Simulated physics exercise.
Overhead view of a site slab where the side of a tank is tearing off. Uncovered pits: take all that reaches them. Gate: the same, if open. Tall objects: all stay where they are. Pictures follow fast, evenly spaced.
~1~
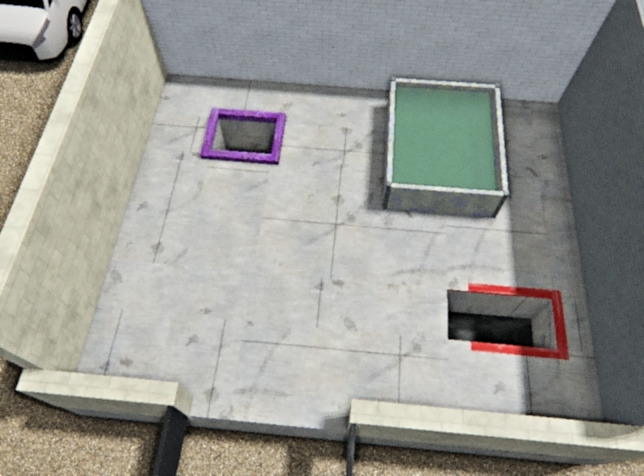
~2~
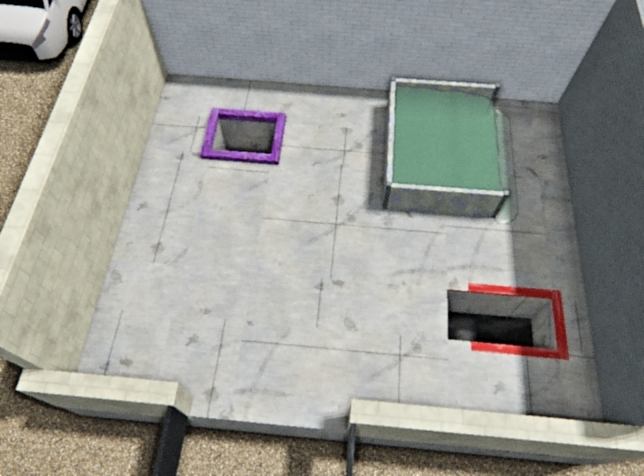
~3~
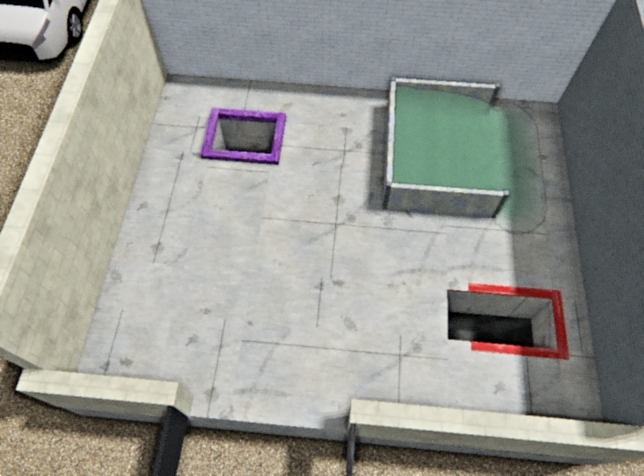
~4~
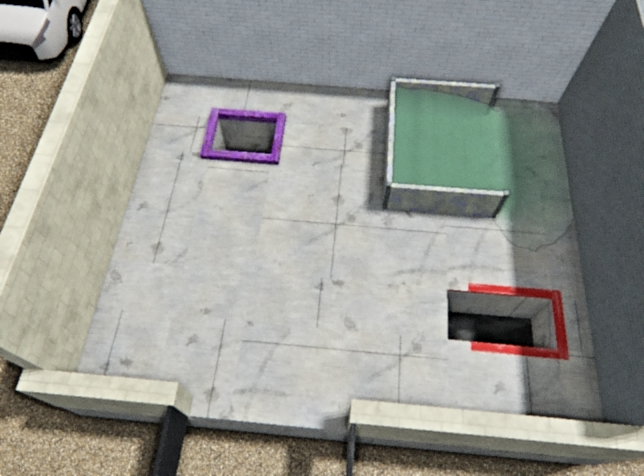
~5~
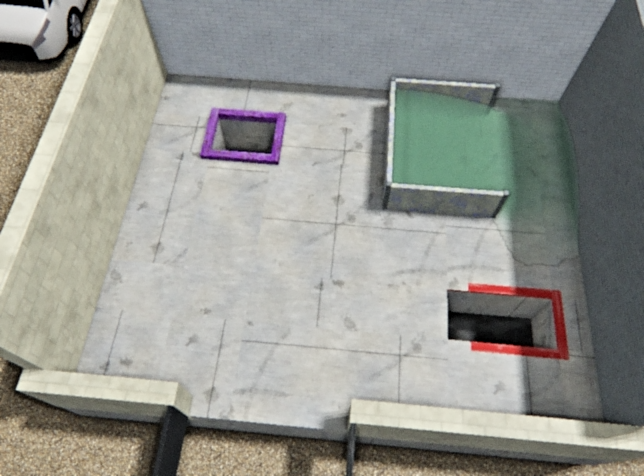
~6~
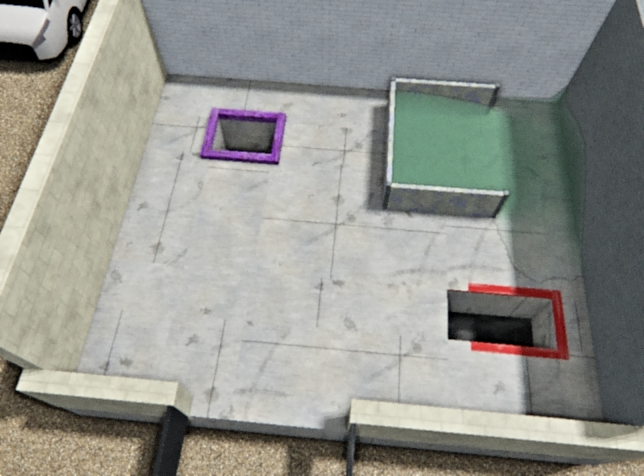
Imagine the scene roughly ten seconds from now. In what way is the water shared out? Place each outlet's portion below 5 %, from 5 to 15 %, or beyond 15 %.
In order: The gate pulls in barely a drop - beneath five per cent, the red pit pulls in a good deal - past fifteen per cent, the purple pit pulls in barely a drop - beneath five per cent.
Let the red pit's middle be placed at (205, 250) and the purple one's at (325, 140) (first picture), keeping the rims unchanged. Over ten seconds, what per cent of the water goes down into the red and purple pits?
Estimated shares - red: 12 %; purple: 0 %.
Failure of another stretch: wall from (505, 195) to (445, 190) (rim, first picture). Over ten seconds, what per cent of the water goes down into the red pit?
Roughly 60 per cent goes to the red pit.
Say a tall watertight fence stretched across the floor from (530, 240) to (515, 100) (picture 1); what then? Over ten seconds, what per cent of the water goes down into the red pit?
Red: 30 %.
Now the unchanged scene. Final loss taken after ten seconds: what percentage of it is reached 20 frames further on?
About 40 per cent.
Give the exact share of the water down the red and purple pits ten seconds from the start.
The first comes to roughly 40 percent, the second to roughly 0 percent.
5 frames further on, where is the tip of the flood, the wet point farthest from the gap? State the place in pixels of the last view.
The front should reach about (585, 359).
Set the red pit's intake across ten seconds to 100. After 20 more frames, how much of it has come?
About 40 %.
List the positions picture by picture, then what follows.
The first frame shows the open tank at (445, 137) is whole and still.
In the second frame, the front is at a hidden place, out from the gap at (491, 154).
In the third frame, the front is at (513, 109), out from the gap at (490, 156).
In the fourth frame, water pours out at (490, 156) and has run to (531, 102).
In the fifth frame, the front is at (578, 249), out from the gap at (490, 157).
In the sixth frame, the front is at (581, 269), out from the gap at (490, 157).
A moment on, water covers 10 % of the floor; the gate 0 %, the red pit 0 %, the purple pit 0 %.
Next, water covers 20 % of the floor; the gate 0 %, the red pit 5 %, the purple pit 0 %.
Then, water covers 35 % of the floor; the gate 0 %, the red pit 16 %, the purple pit 0 %.
Later, water covers 55 % of the floor; the gate 0 %, the red pit 29 %, the purple pit 0 %.
In the end, water covers 75 % of the floor; the gate 1 %, the red pit 41 %, the purple pit 0 %.
